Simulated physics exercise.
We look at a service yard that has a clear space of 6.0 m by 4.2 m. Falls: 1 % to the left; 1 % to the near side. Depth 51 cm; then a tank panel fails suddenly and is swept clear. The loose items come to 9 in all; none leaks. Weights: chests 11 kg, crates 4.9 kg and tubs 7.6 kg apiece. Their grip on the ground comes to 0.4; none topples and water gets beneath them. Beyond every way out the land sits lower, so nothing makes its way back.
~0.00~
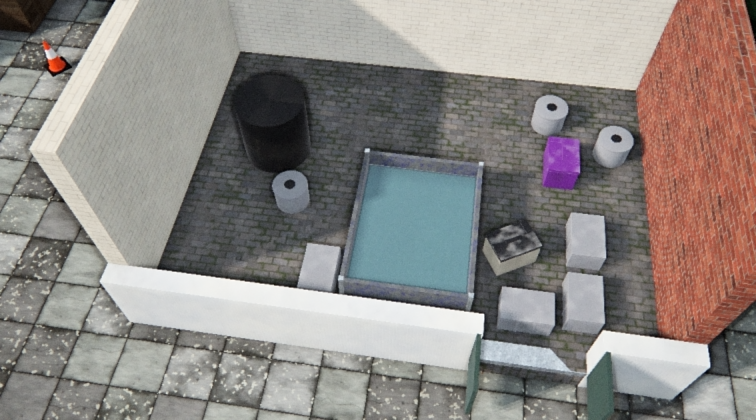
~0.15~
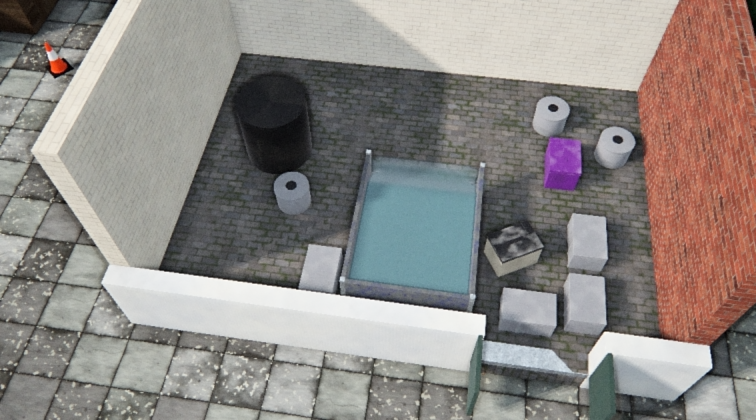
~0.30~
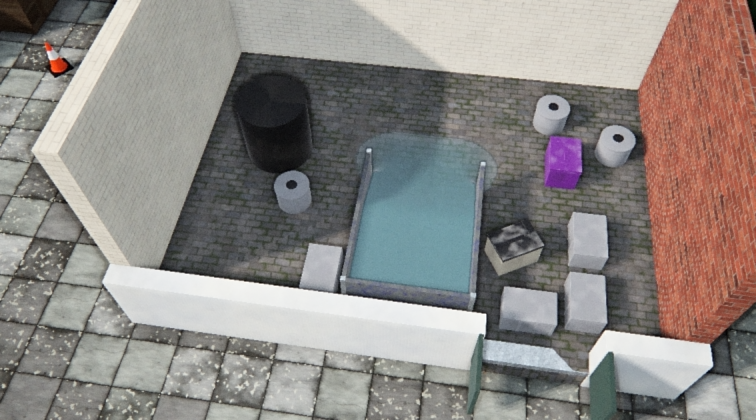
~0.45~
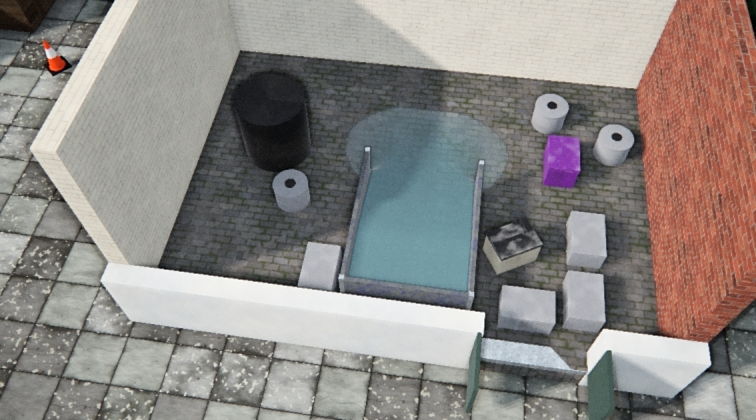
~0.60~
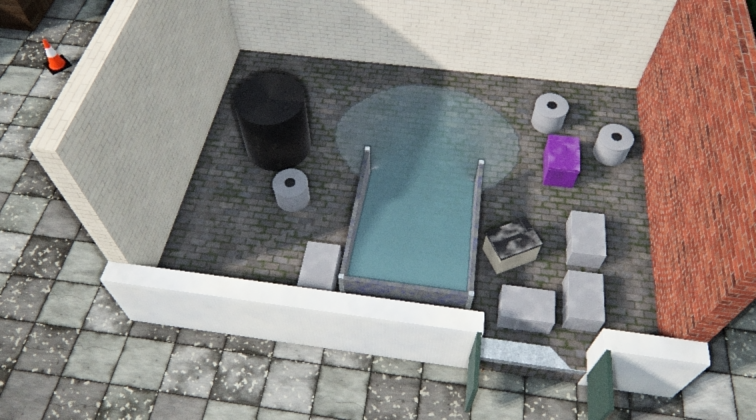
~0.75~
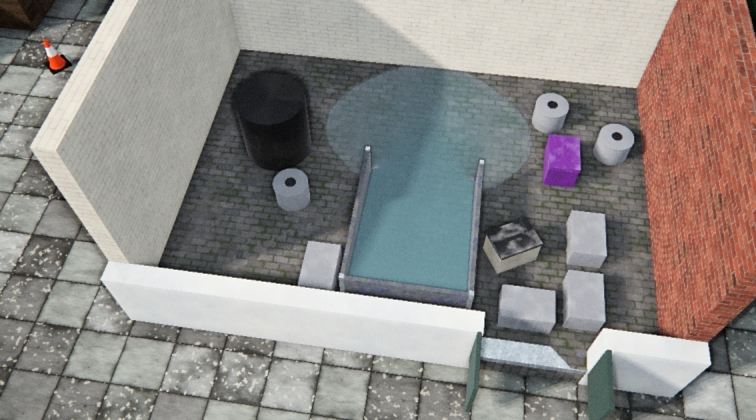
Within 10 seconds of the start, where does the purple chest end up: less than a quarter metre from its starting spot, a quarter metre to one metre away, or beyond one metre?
Movement: Big.
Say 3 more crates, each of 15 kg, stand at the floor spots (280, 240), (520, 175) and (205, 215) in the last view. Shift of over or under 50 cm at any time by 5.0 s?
Order as asked - not as far, not as far, farther.
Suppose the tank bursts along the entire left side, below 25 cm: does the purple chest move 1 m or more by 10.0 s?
The answer: The purple chest stays more or less still.
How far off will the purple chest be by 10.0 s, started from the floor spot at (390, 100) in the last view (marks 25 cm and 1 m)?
From that spot, it is pushed far off.
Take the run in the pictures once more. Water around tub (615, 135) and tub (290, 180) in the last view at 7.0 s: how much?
About 4 and 2 cm.
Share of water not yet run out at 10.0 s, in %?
92 % or so.
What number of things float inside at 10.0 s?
Count: 7.
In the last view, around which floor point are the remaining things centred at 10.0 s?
It sits at about (455, 279).
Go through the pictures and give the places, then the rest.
The first picture shows the purple chest at (564, 154), on the bottom; 2.4 m2 under water; 0 of 9 have shifted.
The second picture shows the purple chest at (566, 155), on the bottom; water covers 3.1 m2; 0 of 9 have shifted.
The third picture shows the purple chest at (566, 154) rests on the ground; water covers 3.9 m2; 0 of 9 have shifted.
The fourth picture shows the purple chest at (565, 152) rests on the ground; 4.9 m2 under water; 0 of 9 have shifted.
The fifth picture shows the purple chest at (565, 152) rests on the ground; 6.1 m2 under water; 0 of 9 have shifted.
The sixth picture shows the purple chest at (565, 152), on the bottom; water covers 7.4 m2; 0 of 9 have shifted.
After 2.0 s the purple chest is near (565, 152), 0.0 m from its start, aground; 0 of 9 are out; 0 afloat.
After 4.5 s the purple chest is near (563, 162), 0.2 m from its start, aground; 0 of 9 are out; 1 afloat.
After 7.0 s the purple chest is near (542, 215), 1.1 m from its start, afloat; 1 of 9 are out; 5 afloat.
After 10.0 s the purple chest is near (579, 255), 1.5 m from its start, afloat; 2 of 9 are out; 7 afloat.
